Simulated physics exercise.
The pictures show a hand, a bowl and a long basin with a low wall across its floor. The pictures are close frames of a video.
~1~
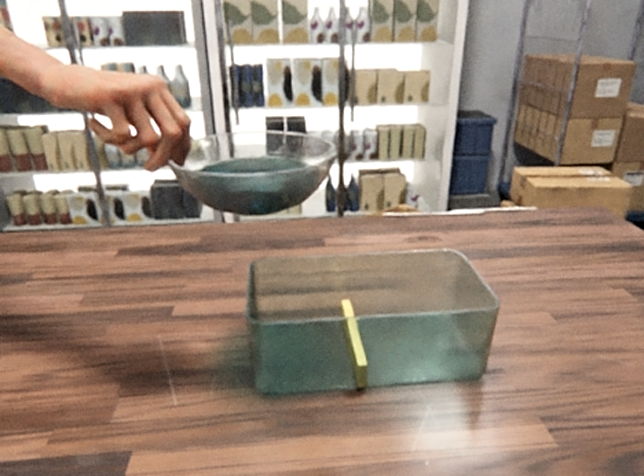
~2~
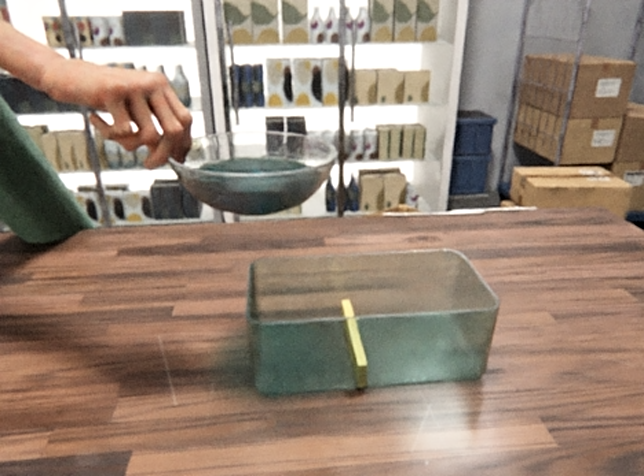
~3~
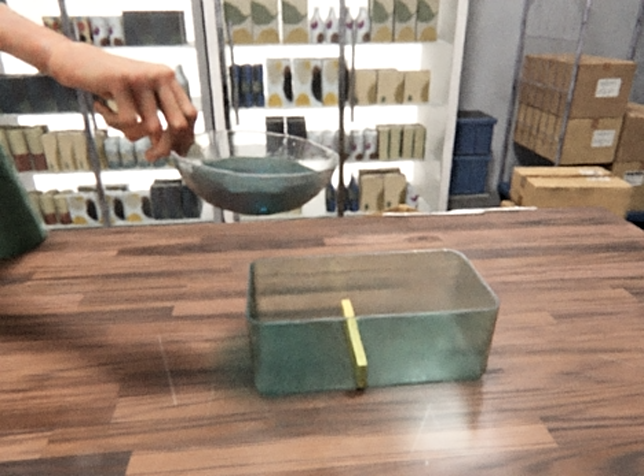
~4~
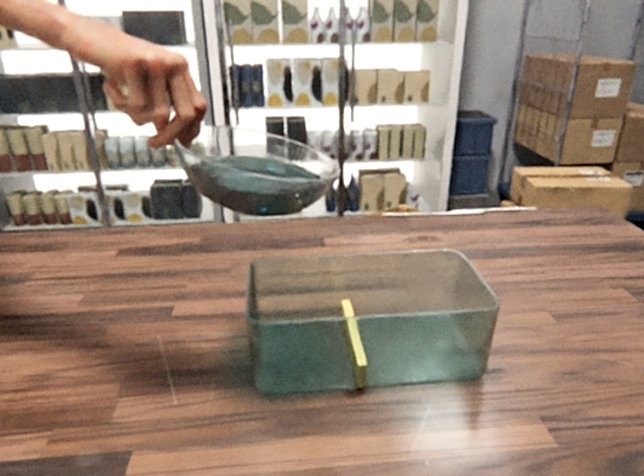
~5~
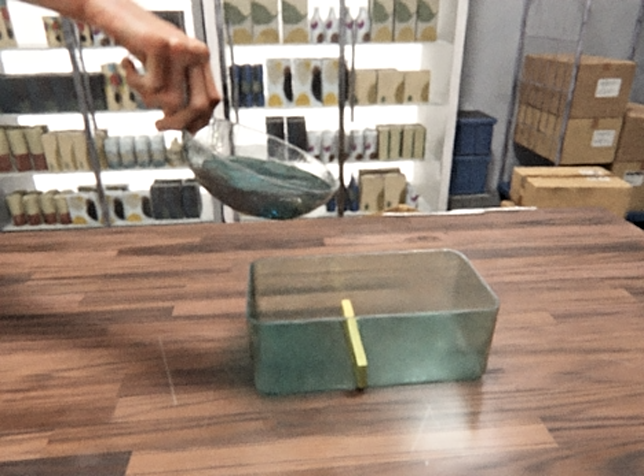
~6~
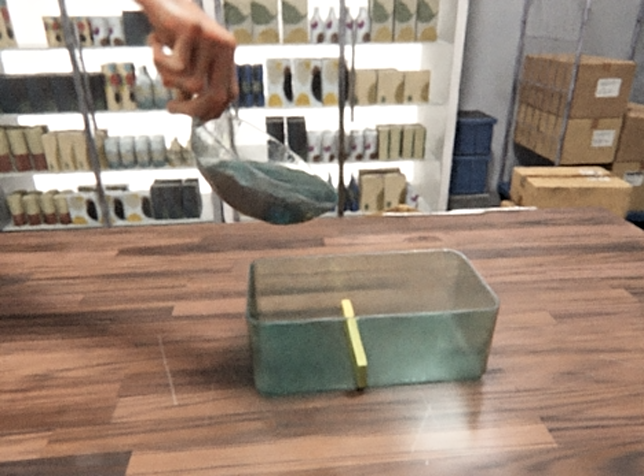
In the video, a hand holds a clear glass bowl of dark liquid above a long basin with a yellow strip on a wooden table, then gradually tilts the bowl to the right, lowering its right edge.
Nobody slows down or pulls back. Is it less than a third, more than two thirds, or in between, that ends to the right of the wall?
It comes to between a third and two thirds.
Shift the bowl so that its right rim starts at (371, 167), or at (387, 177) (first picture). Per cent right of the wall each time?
Roughly 75 per cent, and 80 per cent.
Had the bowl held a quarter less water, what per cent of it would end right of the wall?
Close to 60 per cent.
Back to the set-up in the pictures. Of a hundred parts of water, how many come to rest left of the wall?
About 35 per cent.
A moment on, the bowl is tipped right over and 0 per cent is still to pour, 26 is left of the wall and 60 right of it.
Next, the bowl is tipped right over and 0 per cent is still to pour, 32 is left of the wall and 59 right of it.
Then the bowl is tipped right over and 0 per cent is still to pour, 35 is left of the wall and 60 right of it.
Later the bowl is tipped right over and 0 per cent is still to pour, 36 is left of the wall and 60 right of it.
Finally, 36 per cent lies left of the wall, 60 right of it and 4 outside.
